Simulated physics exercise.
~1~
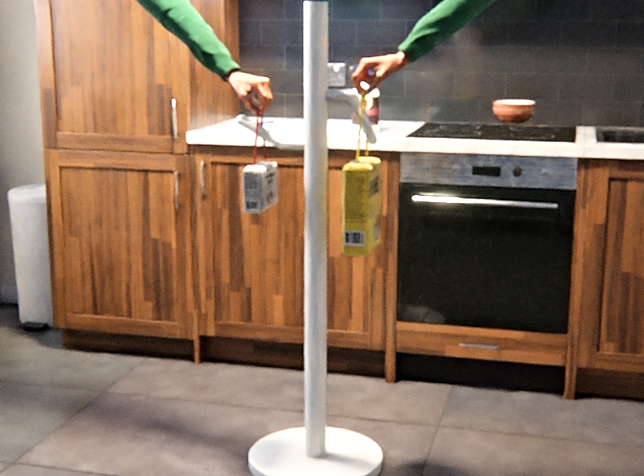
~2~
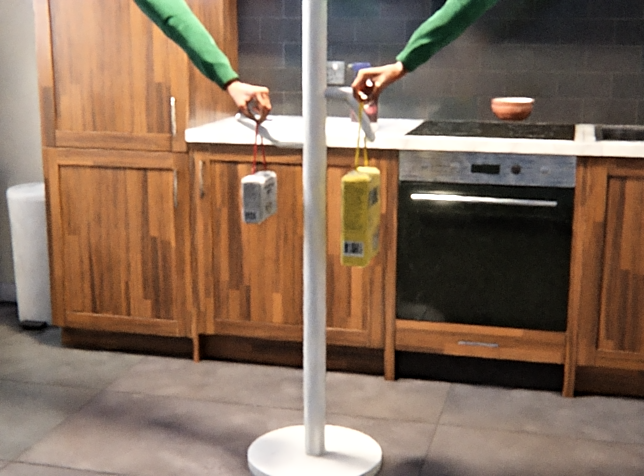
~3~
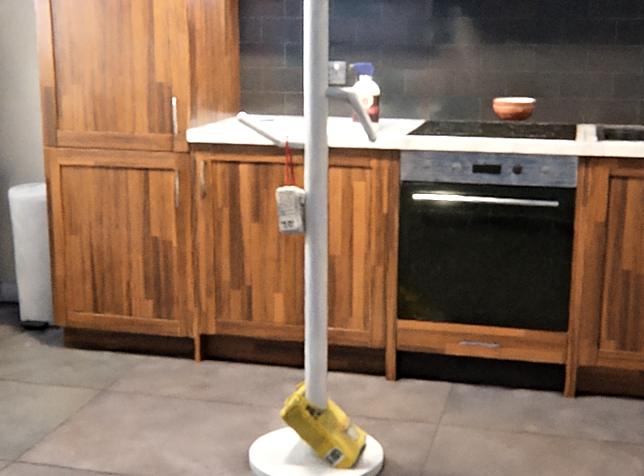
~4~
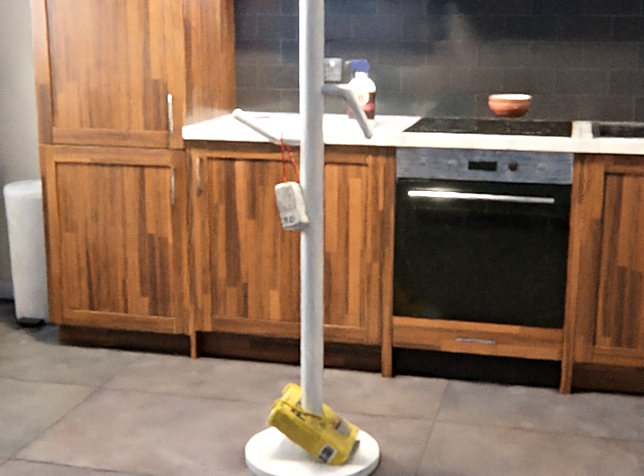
To begin with, two green-sleeved arms reach in from either side of a white stand in a kitchen, holding a small white pouch by a red loop on the left and a yellow bag by a yellow loop on the right. The hands lower both items a little, bringing the loops to the pegs. Once the arms are gone, the yellow bag has slipped off the right peg and dropped to the stand's round base. The white pouch stays on the left peg, tilted near the pole. It ends still hanging there, while the yellow bag lies slumped below.
